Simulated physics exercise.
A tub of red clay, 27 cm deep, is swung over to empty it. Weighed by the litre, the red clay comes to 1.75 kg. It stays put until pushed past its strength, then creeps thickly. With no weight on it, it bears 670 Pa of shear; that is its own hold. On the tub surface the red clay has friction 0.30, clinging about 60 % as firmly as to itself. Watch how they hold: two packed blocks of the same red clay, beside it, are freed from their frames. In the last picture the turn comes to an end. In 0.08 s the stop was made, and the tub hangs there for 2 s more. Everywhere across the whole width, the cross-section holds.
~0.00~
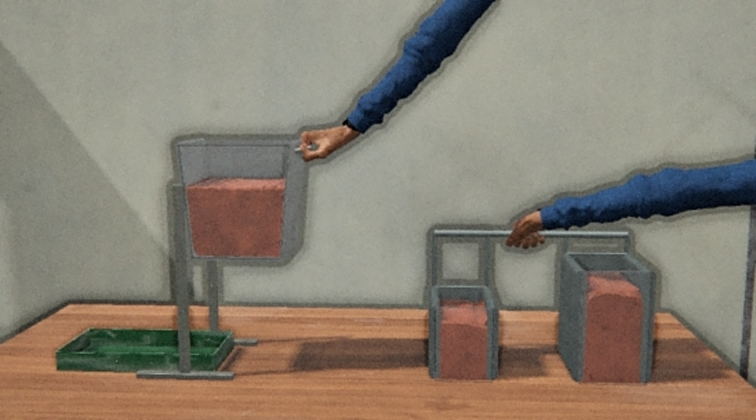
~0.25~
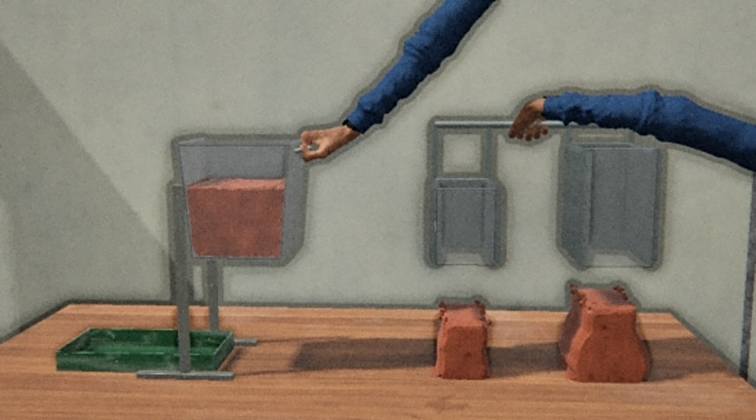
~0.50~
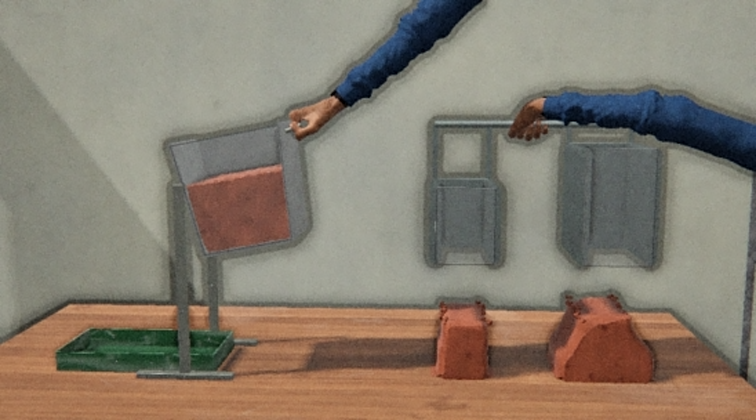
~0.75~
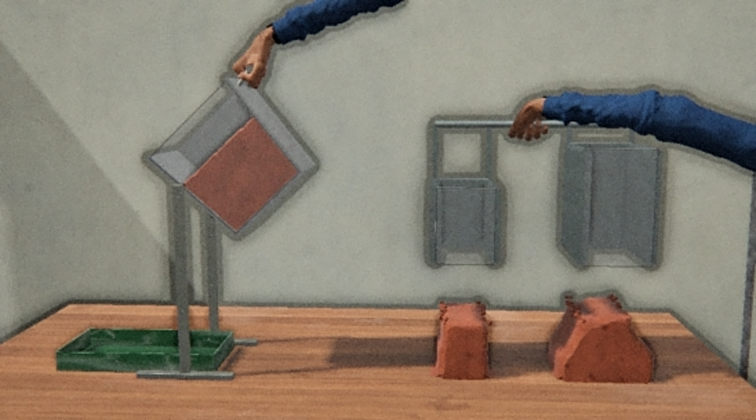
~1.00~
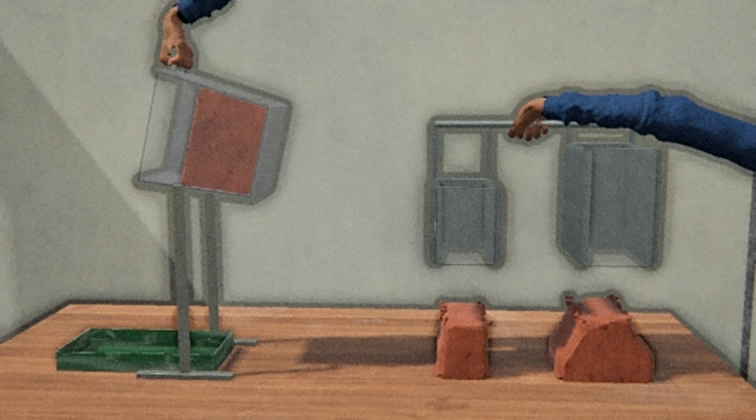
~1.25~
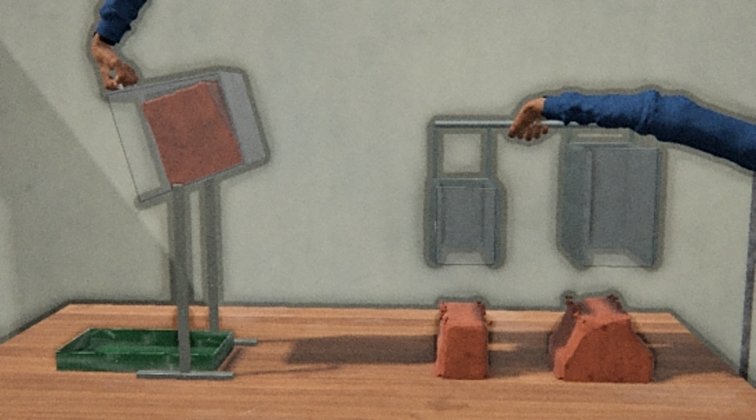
On a wooden table, a hand uncovers two red blocks, then another tips a tub sideways.
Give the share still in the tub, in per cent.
37 %.
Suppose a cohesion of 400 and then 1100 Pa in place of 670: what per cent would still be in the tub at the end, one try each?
About 30 % first, about 45 % second.
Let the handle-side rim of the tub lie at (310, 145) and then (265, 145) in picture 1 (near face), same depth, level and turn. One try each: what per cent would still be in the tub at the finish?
Respectively 30 % and 40 %.
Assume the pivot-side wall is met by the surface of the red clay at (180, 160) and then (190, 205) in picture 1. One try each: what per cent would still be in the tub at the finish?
First try around 30 %, second try around 35 %.
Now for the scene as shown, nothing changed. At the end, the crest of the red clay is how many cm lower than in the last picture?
14 cm.
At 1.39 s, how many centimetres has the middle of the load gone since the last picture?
Measured shift, roughly 8 cm.
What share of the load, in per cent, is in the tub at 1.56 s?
Some 50 per cent.
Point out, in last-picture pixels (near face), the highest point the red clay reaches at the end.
(226, 145).
After 1.39 s, the tub is at 105 degrees and holds 96 %.
After 1.56 s, the tub is at 105 degrees and holds 49 %.
After 1.73 s, the tub is at 105 degrees and holds 37 %.
After 1.90 s, the tub is at 105 degrees and holds 37 %.
After 3.25 s, the tub is at 105 degrees and holds 37 %.
